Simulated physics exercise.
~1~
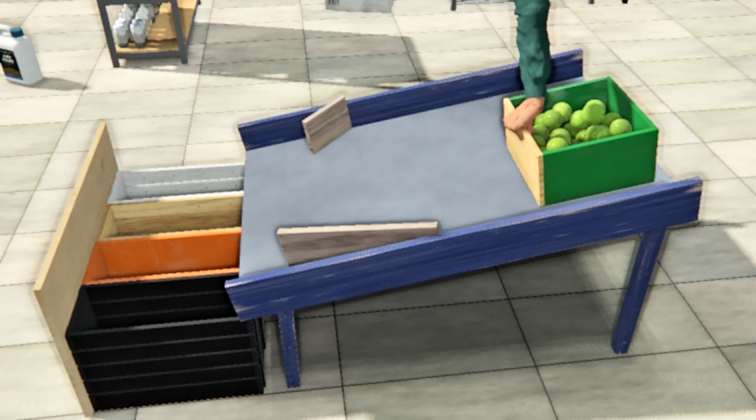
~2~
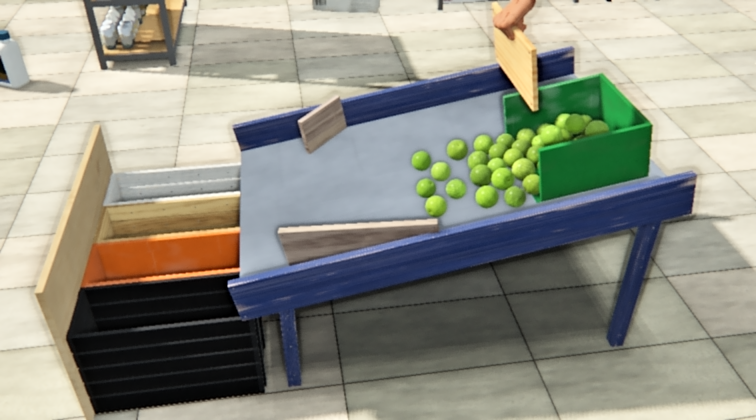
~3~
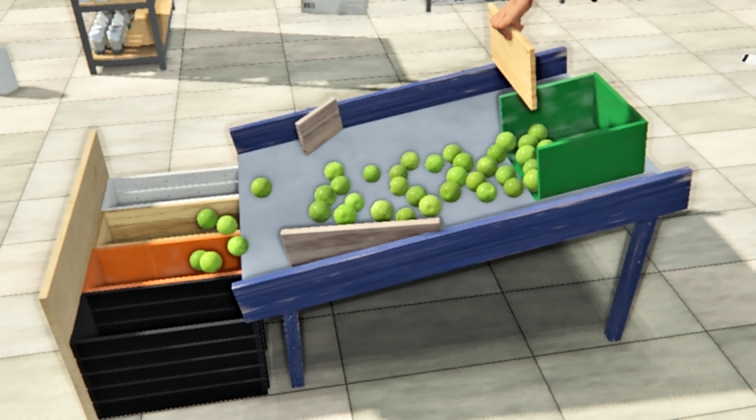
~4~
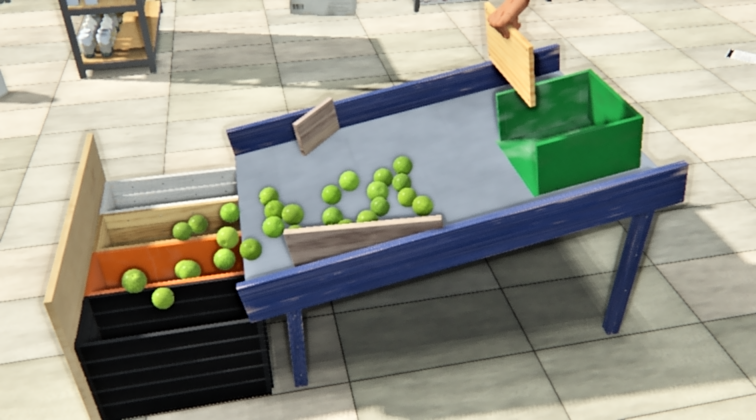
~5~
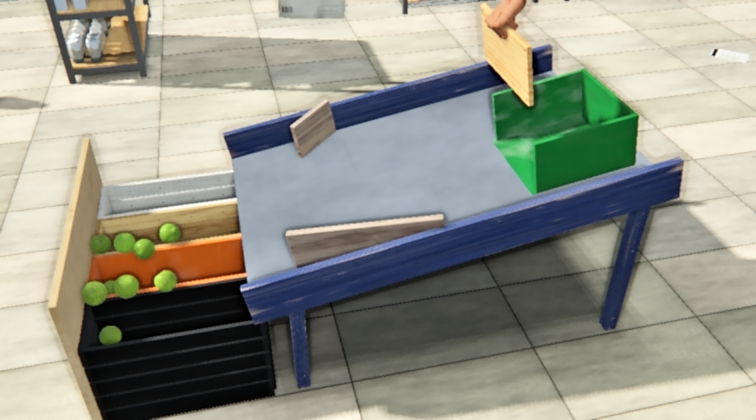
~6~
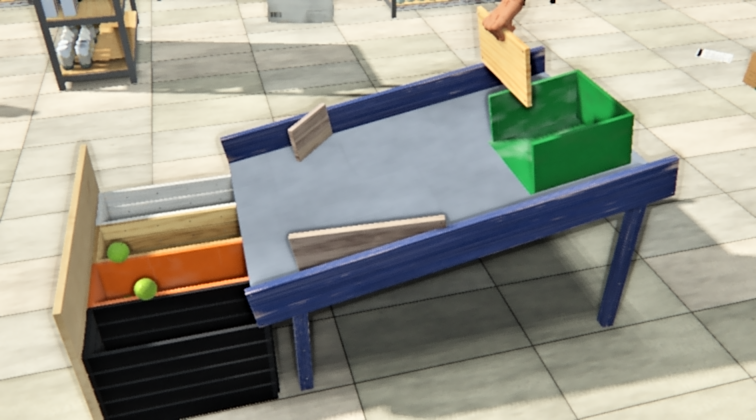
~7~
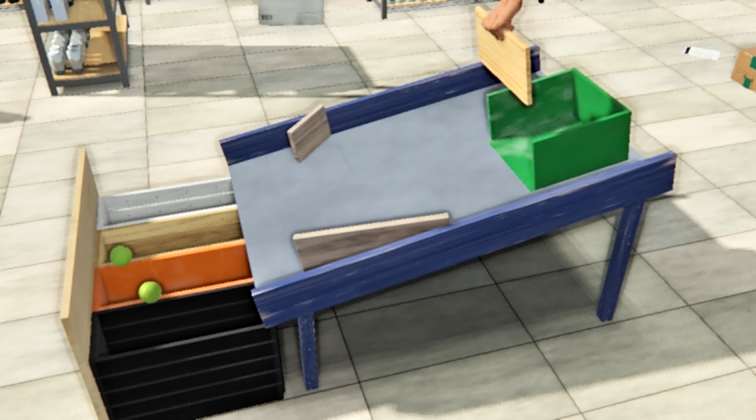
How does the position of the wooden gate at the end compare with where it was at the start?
At the start the gate was down across the open side of the green pen, holding the apples in. By the end it was raised well above the table, leaning a little, with a hand at its top.
